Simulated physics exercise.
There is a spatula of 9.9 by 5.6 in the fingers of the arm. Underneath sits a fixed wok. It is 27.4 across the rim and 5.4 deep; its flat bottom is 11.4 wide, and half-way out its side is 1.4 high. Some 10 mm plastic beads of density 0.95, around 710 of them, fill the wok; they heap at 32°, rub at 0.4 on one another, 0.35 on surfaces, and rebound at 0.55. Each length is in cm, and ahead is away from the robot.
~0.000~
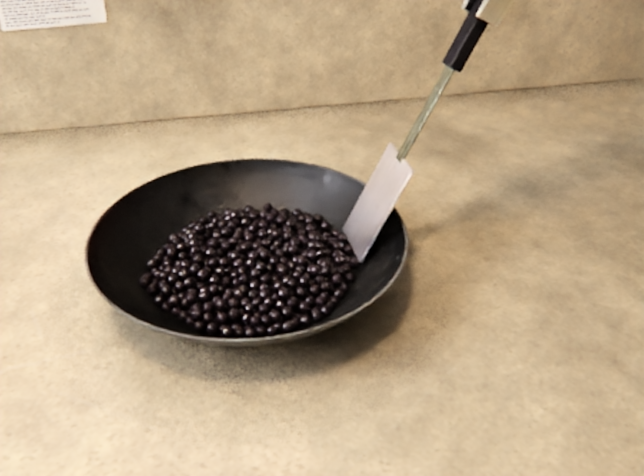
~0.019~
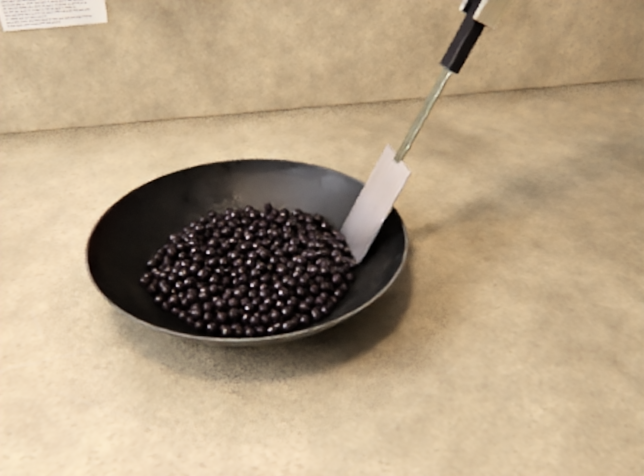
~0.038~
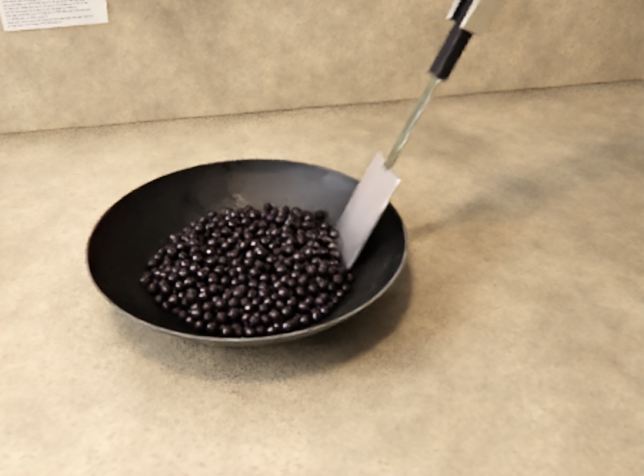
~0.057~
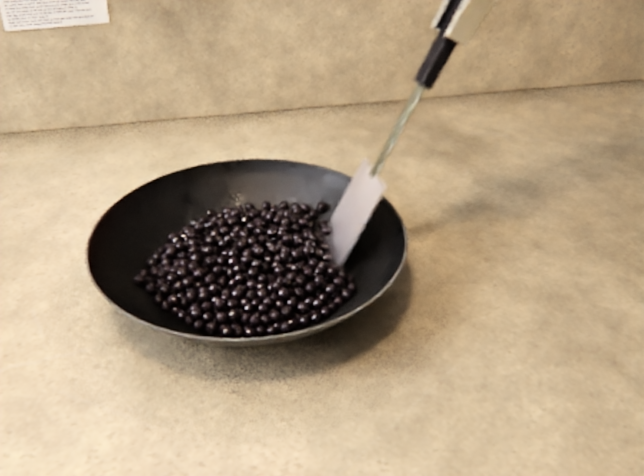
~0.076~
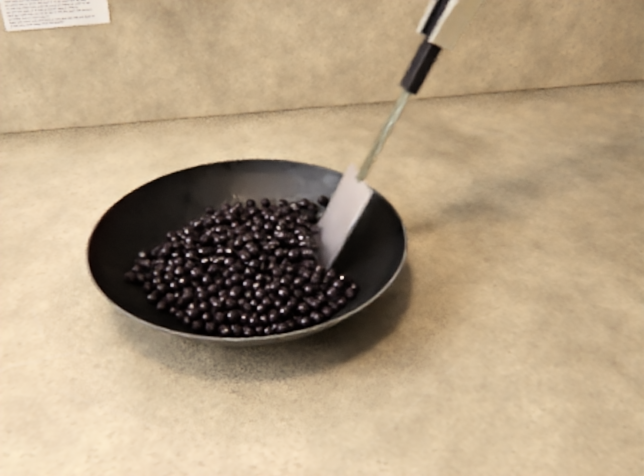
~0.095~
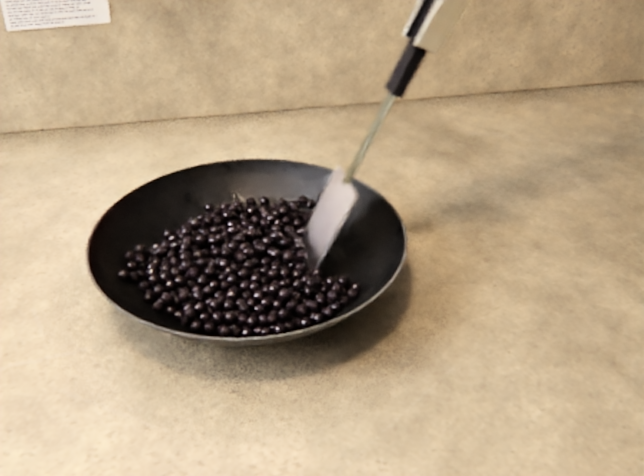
At the start, a spatula leans against the right side of a black wok holding a heap of small, dark, shiny beans on a mottled tan counter. The spatula then slides left through the wok, pushing into the heap, and the beans shift and spread slightly toward the left.
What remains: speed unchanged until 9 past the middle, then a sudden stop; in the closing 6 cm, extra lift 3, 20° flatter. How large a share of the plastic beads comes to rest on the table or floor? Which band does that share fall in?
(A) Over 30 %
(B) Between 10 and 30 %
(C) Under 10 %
Under 10 %.
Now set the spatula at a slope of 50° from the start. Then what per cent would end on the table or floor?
My guess is close to 10 per cent.
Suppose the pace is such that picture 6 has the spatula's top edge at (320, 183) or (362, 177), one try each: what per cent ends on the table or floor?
About 20 and 5 percent.
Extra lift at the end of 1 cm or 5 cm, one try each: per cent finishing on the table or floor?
I'd say close to 5 percent for the first and close to 10 percent for the second.
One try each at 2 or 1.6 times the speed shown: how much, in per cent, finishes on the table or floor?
About 25 and 20 per cent.
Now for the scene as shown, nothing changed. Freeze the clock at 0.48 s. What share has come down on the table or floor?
My estimate is roughly 5 %.
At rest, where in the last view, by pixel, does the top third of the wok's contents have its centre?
The middle lies somewhere around (166, 270).
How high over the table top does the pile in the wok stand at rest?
Some 6.0 cm above the table.
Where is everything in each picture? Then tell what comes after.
The first picture shows the spatula top edge at (402, 156), sloping 65°; upper third of the load around (255, 256), from x 145 to 355, top at y 205; 714 in the wok.
The second picture shows the spatula top edge at (399, 158), sloping 65°; upper third of the load around (255, 256), from x 145 to 355, top at y 205.
The third picture shows the spatula top edge at (388, 165), sloping 65°; upper third of the load around (255, 256), from x 145 to 350, top at y 205.
The fourth picture shows the spatula top edge at (375, 172), sloping 65°; upper third of the load around (256, 254), from x 140 to 350, top at y 205.
The fifth picture shows the spatula top edge at (361, 177), sloping 65°; upper third of the load around (250, 255), from x 130 to 355, top at y 200.
The sixth picture shows the spatula top edge at (347, 180), sloping 65°; upper third of the load around (245, 256), from x 125 to 355, top at y 195; 714 in the wok.
After 0.17 s, sloping 65°, highest piece 5 above the table; 714 in the wok.
After 0.24 s, sloping 58°, highest piece 6 above the table; 714 in the wok.
After 0.48 s, sloping 45°, highest piece 6 above the table; 668 in the wok, 38 on the table or floor, 8 on the blade or in flight.
After 1.53 s, sloping 45°, highest piece 6 above the table; 666 in the wok, 48 on the table or floor.
In the end, 666 in the wok, 48 on the table or floor. That is 7 % on the table or floor.
